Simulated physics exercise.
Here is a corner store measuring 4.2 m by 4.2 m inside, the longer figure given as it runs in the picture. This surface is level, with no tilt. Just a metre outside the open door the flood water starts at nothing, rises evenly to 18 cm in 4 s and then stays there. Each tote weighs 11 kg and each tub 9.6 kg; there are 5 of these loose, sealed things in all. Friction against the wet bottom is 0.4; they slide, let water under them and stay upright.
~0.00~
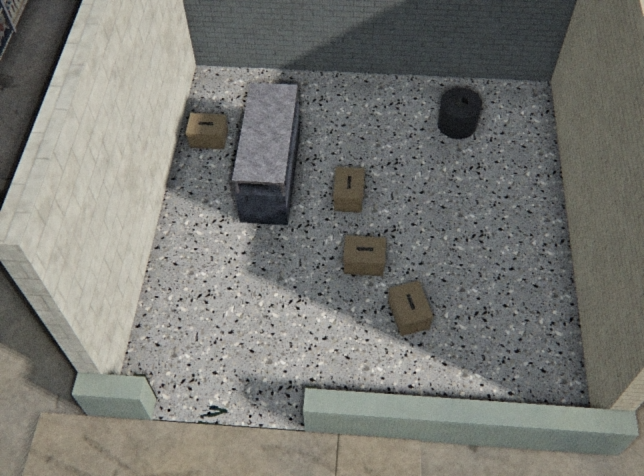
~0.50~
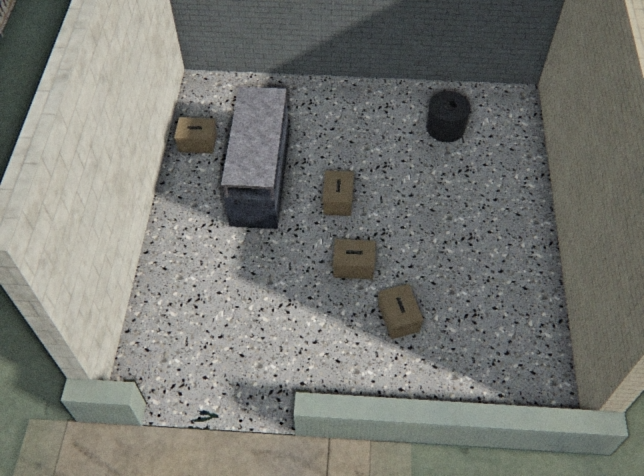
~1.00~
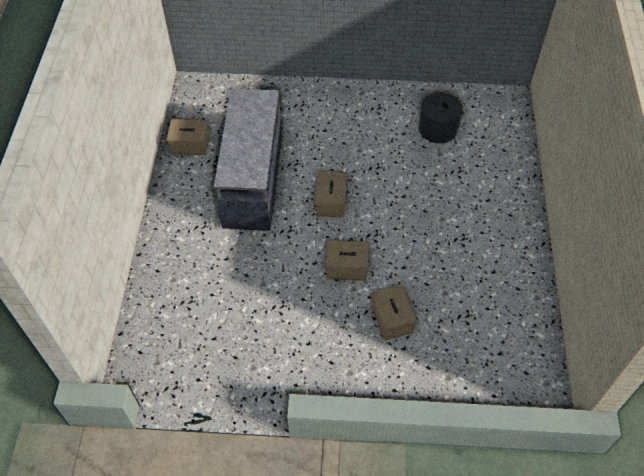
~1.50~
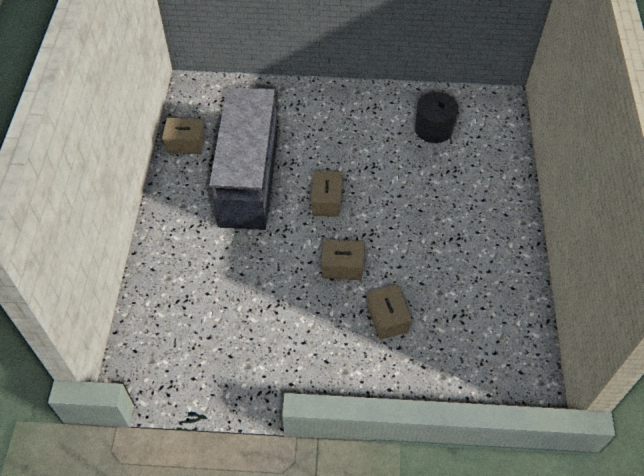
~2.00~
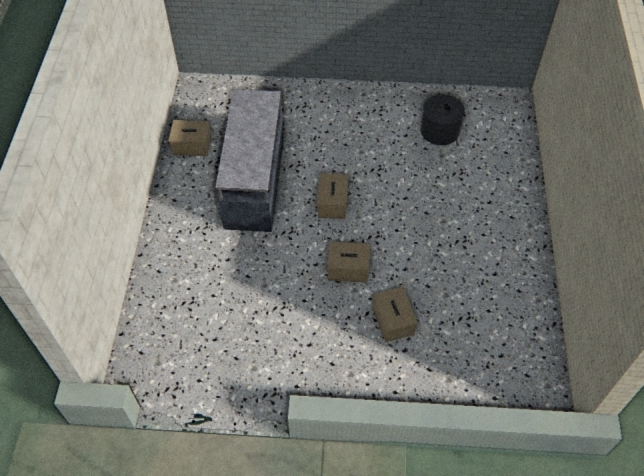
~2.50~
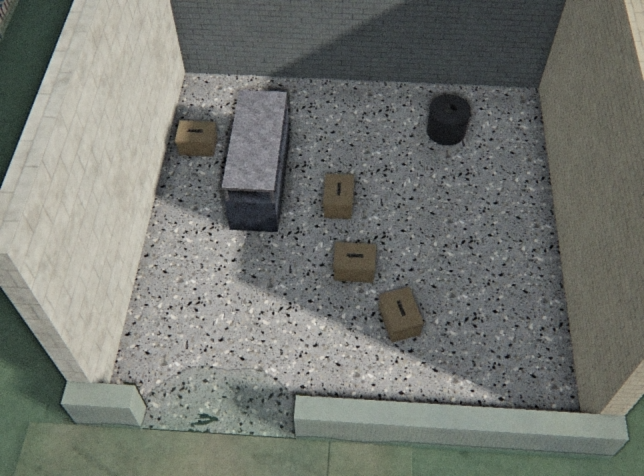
Four brown boxes, a long gray block and a dark round bin stayed put on a speckled floor inside low walls, while the view drifted slightly and a faint wet patch appeared at the front gap.
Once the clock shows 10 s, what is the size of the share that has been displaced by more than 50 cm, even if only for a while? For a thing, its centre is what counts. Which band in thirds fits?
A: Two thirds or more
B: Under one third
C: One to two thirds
One to two thirds (C).
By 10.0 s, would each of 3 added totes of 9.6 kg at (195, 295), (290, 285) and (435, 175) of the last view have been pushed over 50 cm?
First exceeds it, second exceeds it, third stays within it.
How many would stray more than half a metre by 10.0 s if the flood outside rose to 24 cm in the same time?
4.
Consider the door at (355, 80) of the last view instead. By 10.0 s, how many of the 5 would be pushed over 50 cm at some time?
Then it comes to 0.
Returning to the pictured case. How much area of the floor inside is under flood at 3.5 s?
Somewhere about 2.0 m2, give or take.
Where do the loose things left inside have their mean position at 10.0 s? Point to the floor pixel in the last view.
They're centred close to (403, 197).
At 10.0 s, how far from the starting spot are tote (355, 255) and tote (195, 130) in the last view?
In turn: 80 cm, 200 cm.
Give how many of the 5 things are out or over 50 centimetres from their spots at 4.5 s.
By then the count is 0.
After 3.5 s 0 of 5 are over 50 cm from their spots; 0 afloat.
After 4.5 s 0 of 5 are over 50 cm from their spots; 0 afloat.
After 7.0 s 1 of 5 are over 50 cm from their spots; 0 afloat.
After 10.0 s 2 of 5 are over 50 cm from their spots, and 2 have been at some point; 1 afloat.
